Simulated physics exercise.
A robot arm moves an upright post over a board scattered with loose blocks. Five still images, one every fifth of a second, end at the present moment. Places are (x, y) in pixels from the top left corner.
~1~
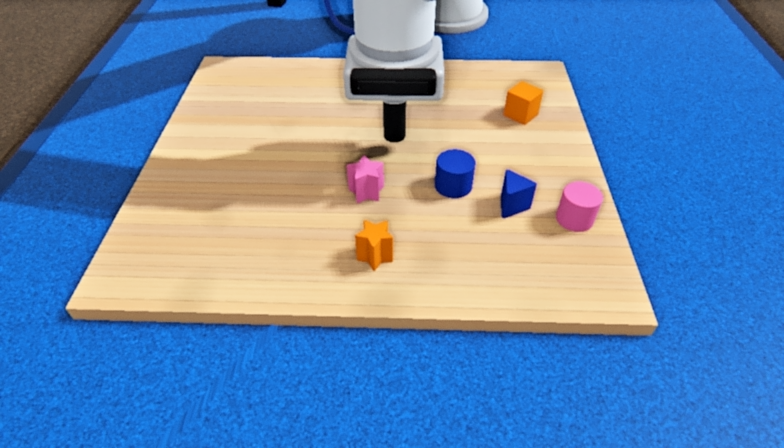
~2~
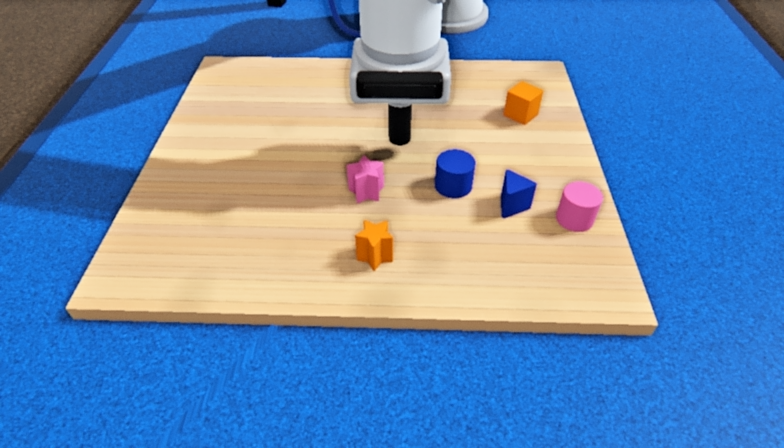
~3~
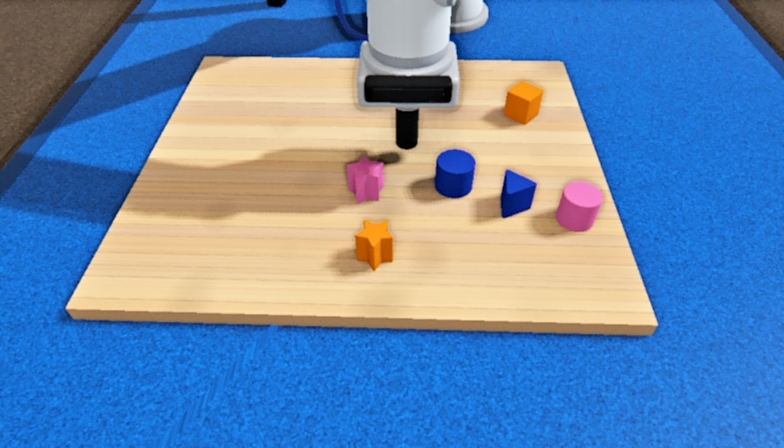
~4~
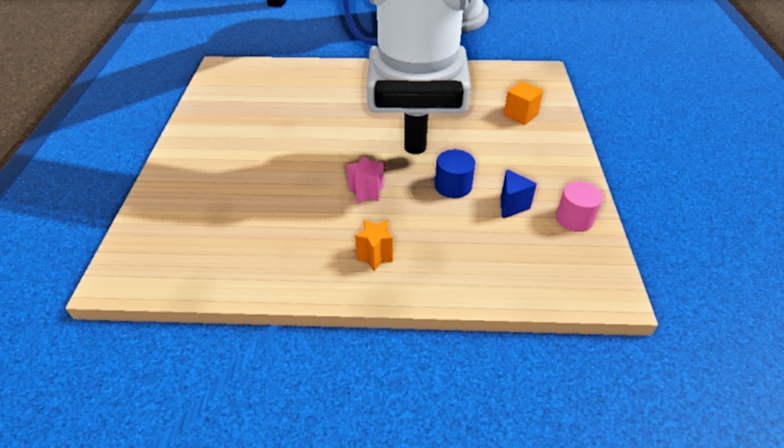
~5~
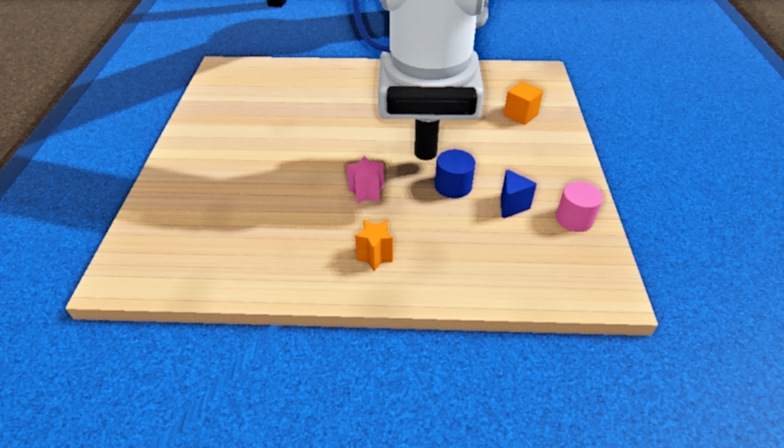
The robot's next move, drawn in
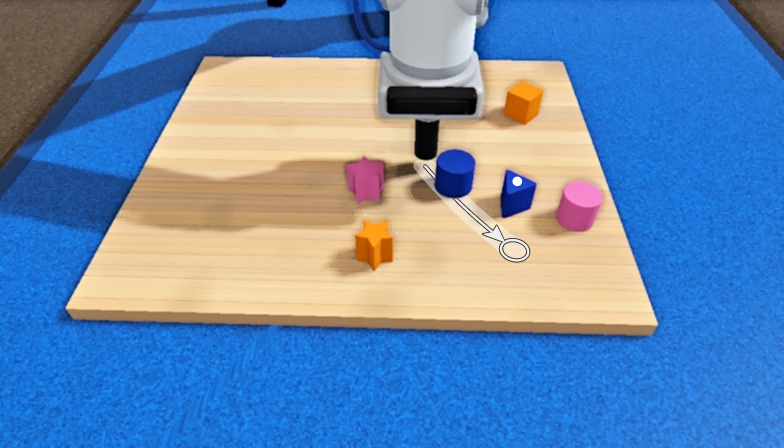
A robot arm slid its black upright post a short way right and toward the viewer over a wooden board, nearing the blue round block, while the scattered pink, orange and blue blocks stayed still.
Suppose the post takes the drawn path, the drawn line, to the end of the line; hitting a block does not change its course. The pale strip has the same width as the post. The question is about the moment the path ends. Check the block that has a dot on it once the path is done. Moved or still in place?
Here's my answer: The block that has a dot on it gets displaced.
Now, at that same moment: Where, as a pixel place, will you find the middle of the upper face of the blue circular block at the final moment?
By then it is at (537, 203).
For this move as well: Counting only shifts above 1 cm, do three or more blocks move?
My answer is no.
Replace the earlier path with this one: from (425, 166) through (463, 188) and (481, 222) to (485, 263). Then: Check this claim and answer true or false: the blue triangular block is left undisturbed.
The statement is false.
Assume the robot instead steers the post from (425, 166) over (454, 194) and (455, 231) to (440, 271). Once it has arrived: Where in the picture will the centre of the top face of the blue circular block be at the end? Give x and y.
The spot you're after is about (496, 194) in the image.
Drawn move, from (425, 166) by way of (449, 192) and (479, 220) to (515, 250); the dot is on the blue triangular block.
The first path, step by step. One third of the way, post (450, 180); blue circular block (483, 177).
Two thirds of the way, post (481, 208); blue circular block (517, 193); blue triangular block (543, 182), turned 25° anticlockwise.
At the end, post (518, 238); pink star still; blue circular block (537, 203); blue triangular block (548, 181), turned 40° anticlockwise.
